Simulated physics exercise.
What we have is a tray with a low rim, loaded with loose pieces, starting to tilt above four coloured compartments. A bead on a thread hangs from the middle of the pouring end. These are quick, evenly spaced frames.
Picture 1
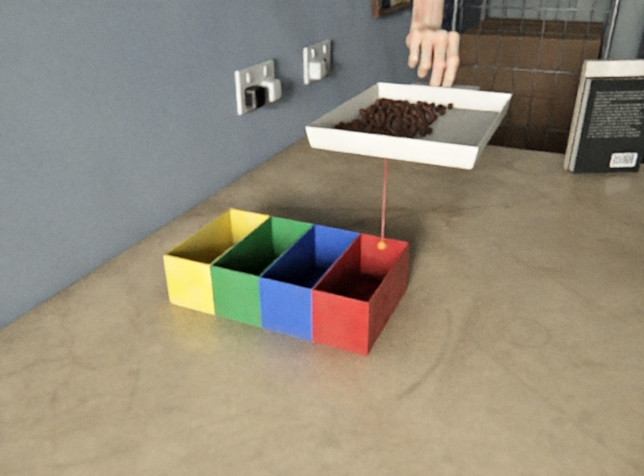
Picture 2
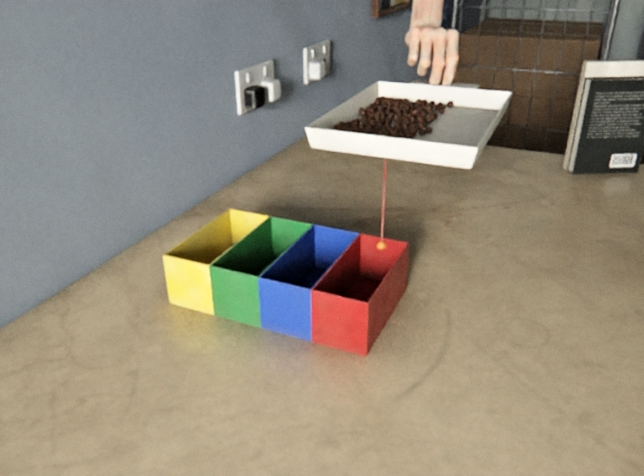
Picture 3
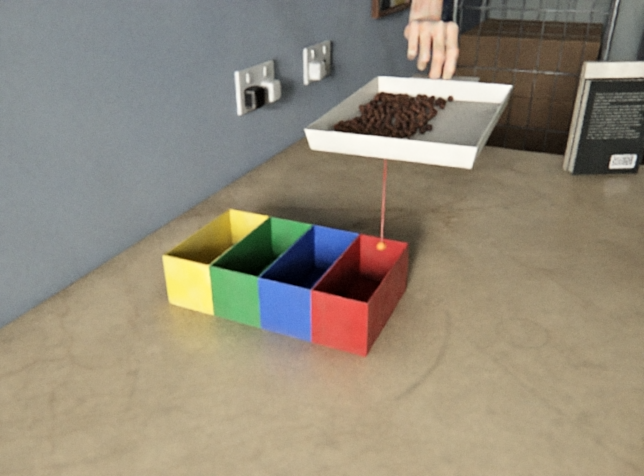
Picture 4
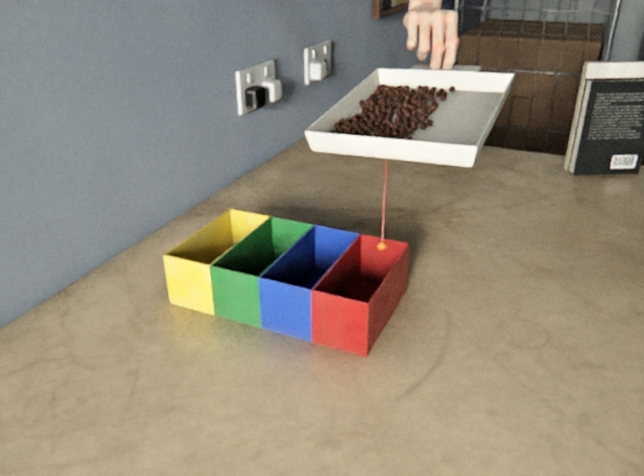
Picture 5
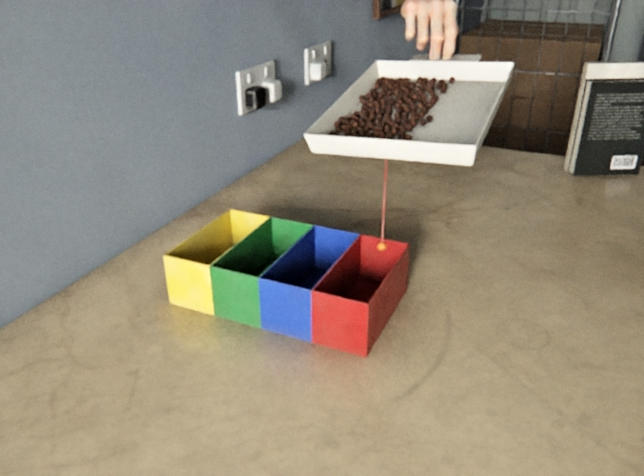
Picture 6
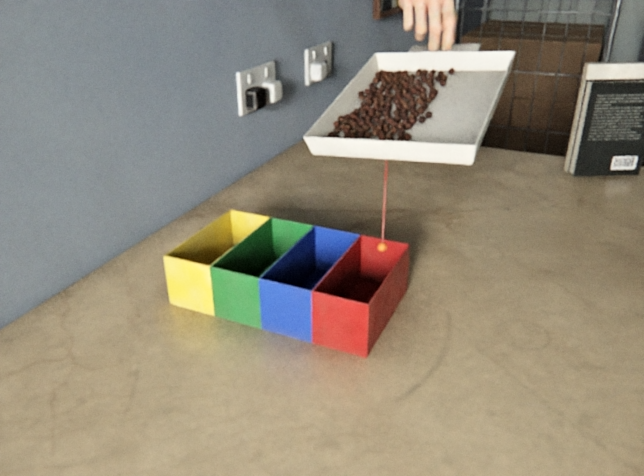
White tray of small brown pieces tilting gradually toward its lower left corner above yellow, green, blue and red compartments, hand behind it.
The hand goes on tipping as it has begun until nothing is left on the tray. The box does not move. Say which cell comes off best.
The blue one ends fullest.
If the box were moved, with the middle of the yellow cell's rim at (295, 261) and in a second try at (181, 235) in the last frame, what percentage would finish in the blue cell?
Near 0 % and 40 %.
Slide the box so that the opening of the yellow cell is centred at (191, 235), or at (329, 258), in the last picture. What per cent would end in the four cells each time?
In turn 100 and 60 in a hundred.
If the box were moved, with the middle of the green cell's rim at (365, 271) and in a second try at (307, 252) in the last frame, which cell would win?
One: The yellow one. Two: That green cell.
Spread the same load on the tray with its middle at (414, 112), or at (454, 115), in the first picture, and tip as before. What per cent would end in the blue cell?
Near 80 % and 80 %.
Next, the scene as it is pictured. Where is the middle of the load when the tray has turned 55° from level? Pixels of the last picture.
Around (353, 114).
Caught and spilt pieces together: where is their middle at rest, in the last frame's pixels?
Close to (304, 308).
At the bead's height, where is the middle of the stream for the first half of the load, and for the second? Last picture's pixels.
First near (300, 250), later near (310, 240).
Soon, tray tipped steeply; all on the tray.
A while on, tray tipped right over; most on the tray; a stray few in the green cell; a small part falling or outside the box.
Towards the end, tray tipped past a quarter turn; most in the blue cell; a small part in the red cell; a small part in the green cell; a stray few in the yellow cell.
Finally, tray tipped past a quarter turn; most in the blue cell; a small part in the red cell; a small part in the green cell; a stray few in the yellow cell.
